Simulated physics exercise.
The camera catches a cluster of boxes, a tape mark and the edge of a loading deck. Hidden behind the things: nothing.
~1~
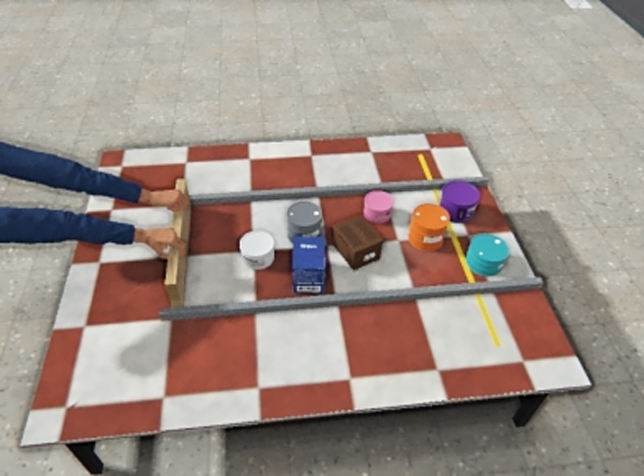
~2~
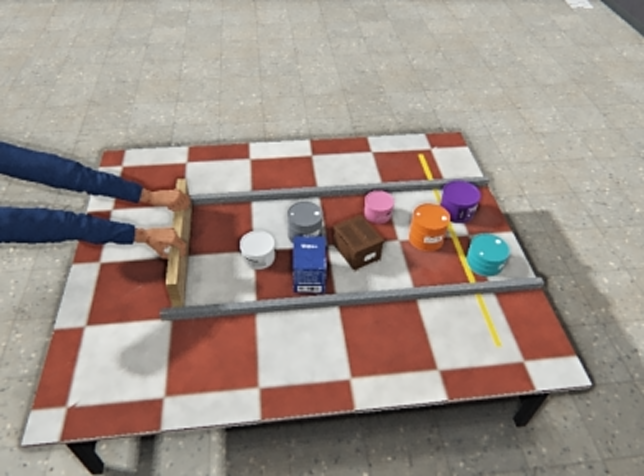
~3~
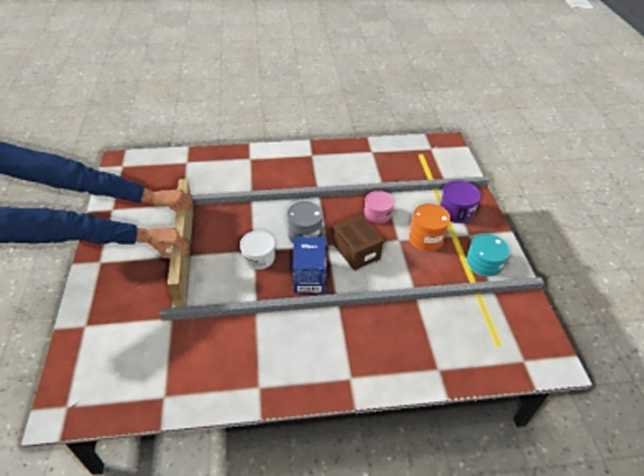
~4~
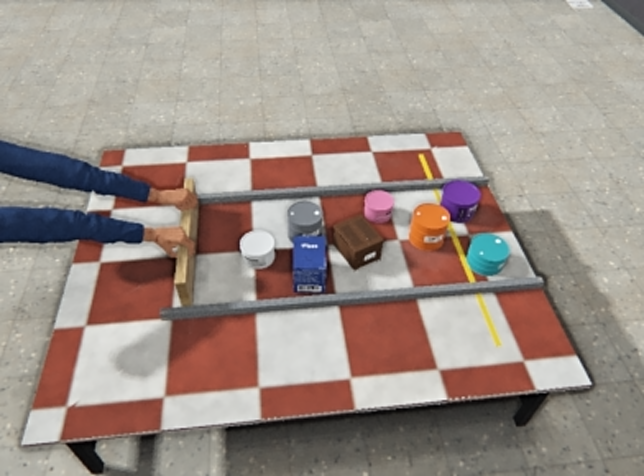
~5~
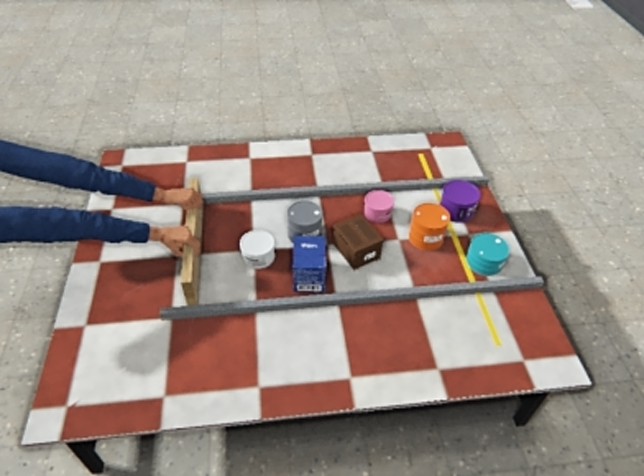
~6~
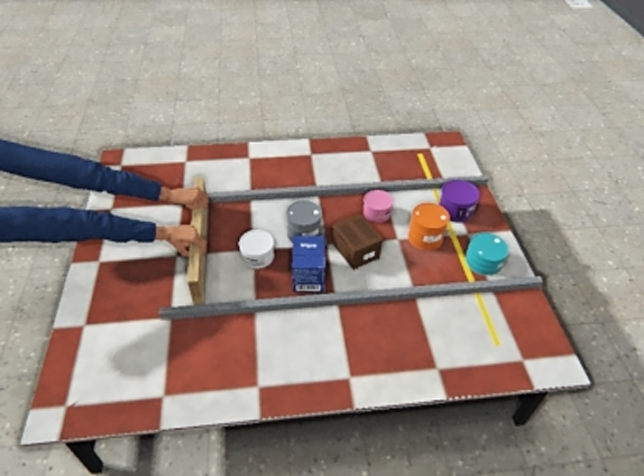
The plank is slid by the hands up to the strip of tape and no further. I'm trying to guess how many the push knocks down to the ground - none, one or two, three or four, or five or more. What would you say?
Lost: One or two.
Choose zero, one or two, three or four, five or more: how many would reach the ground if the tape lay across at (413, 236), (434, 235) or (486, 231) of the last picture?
In order: No fall at all, then none, then three or four.
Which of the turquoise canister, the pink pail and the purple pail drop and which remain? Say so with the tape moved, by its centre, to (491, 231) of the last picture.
Check: The turquoise canister takes the fall; the pink pail remains in place; the purple pail takes the fall.
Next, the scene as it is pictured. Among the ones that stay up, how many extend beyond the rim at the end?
Number: 2.
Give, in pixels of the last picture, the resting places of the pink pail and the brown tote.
Near (452, 190) and (503, 225).
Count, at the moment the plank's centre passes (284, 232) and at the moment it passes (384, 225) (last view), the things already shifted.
Moved so far: 3, later 6.
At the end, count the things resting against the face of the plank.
At rest, 4 are in contact.
Soon after, none off yet; turquoise canister at rest near (487, 254); purple pail at rest near (458, 201); orange canister at rest near (428, 226).
Then, none off yet; turquoise canister at rest near (487, 254); purple pail at rest near (458, 201); orange canister moved about its own width near (452, 223).
By the end, the number that fall off is one or two; fallen, orange canister and turquoise canister.
